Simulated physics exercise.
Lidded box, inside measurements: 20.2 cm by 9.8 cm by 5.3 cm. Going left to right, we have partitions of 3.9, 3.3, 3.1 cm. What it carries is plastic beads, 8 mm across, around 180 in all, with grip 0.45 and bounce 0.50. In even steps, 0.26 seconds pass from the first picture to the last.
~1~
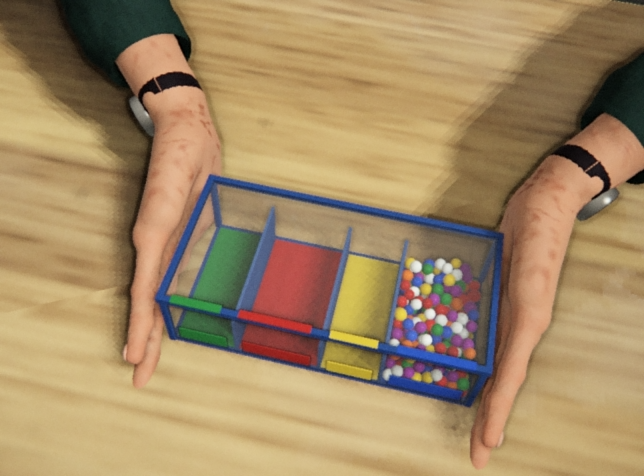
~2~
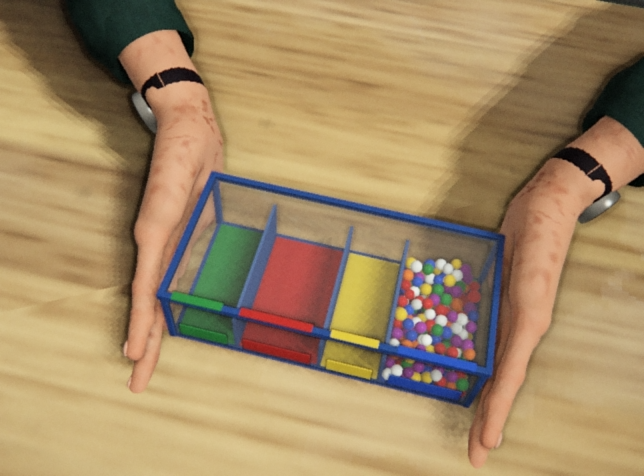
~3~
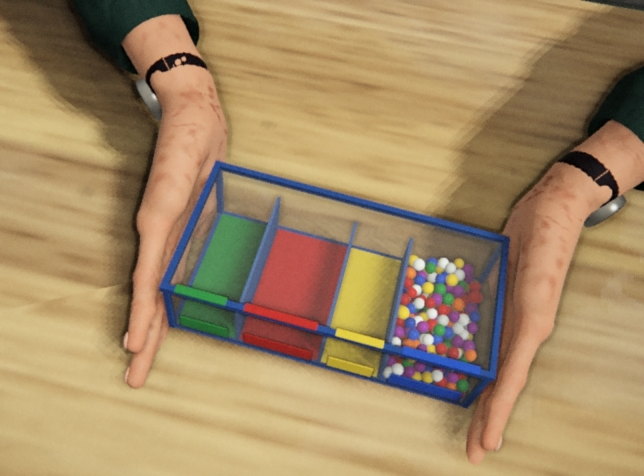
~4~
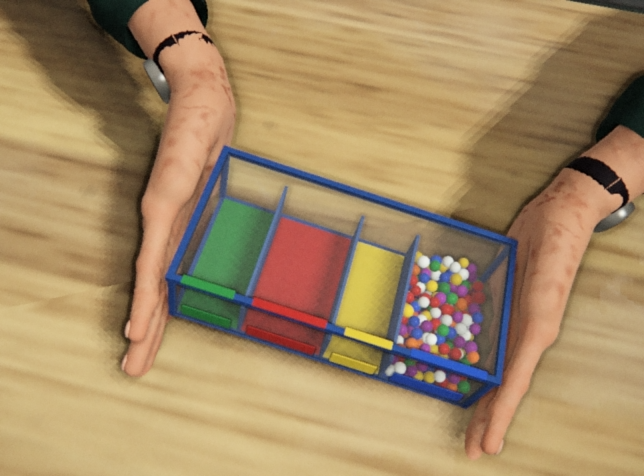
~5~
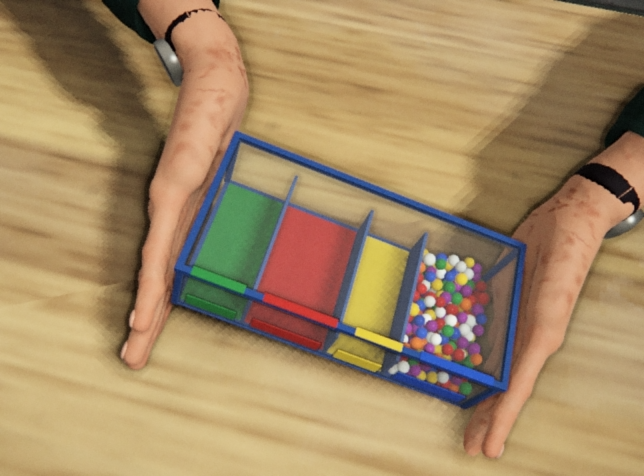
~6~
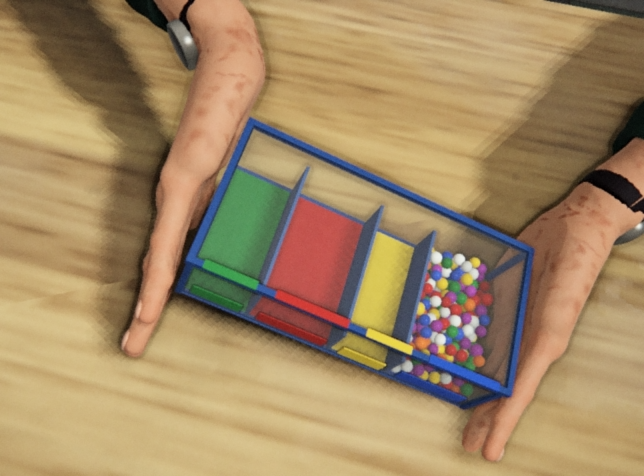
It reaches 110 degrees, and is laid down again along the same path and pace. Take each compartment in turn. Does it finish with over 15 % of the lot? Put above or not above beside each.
Red compartment: Not above; blue compartment: Above; green compartment: Not above; yellow compartment: Not above.
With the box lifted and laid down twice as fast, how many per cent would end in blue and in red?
Result: Blue = 100 %; red = 0 %.
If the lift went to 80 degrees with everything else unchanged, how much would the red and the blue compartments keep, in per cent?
Red 0; blue 100.
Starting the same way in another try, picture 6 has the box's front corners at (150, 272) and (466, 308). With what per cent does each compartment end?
Red 50 %, blue 0 %, green 45 %, yellow 5 %.
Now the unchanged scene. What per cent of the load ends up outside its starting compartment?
Roughly 0 in a hundred.
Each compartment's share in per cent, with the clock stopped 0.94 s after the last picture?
Shares - red: 0; blue: 100; green: 0; yellow: 0.
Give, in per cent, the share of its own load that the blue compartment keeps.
That comes out at about 100 percent.
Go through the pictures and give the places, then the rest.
Box tilt 0 degrees, front corners at (164, 297) and (485, 368); blue 100 %, in the first frame.
Box tilt 1 degrees, front corners at (165, 293) and (485, 369), in the second frame.
Box tilt 5 degrees, front corners at (168, 285) and (488, 373), lowest corner right front, in the third frame.
Box tilt 10 degrees, front corners at (174, 275) and (494, 378), lowest corner right front, in the fourth frame.
Box tilt 15 degrees, front corners at (183, 266) and (500, 383), lowest corner right front, in the fifth frame.
Box tilt 21 degrees, front corners at (195, 258) and (505, 389), lowest corner right front; blue 100 %, in the sixth frame.
Then, 0.94 s after the last picture, tilt 110 degrees; blue 100 %.
Then, 1.57 s after the last picture, tilt 48 degrees; blue 100 %.
Then, 2.24 s after the last picture, tilt 0 degrees; blue 100 %.
In the end, red 0 %, blue 100 %, green 0 %, yellow 0 %.
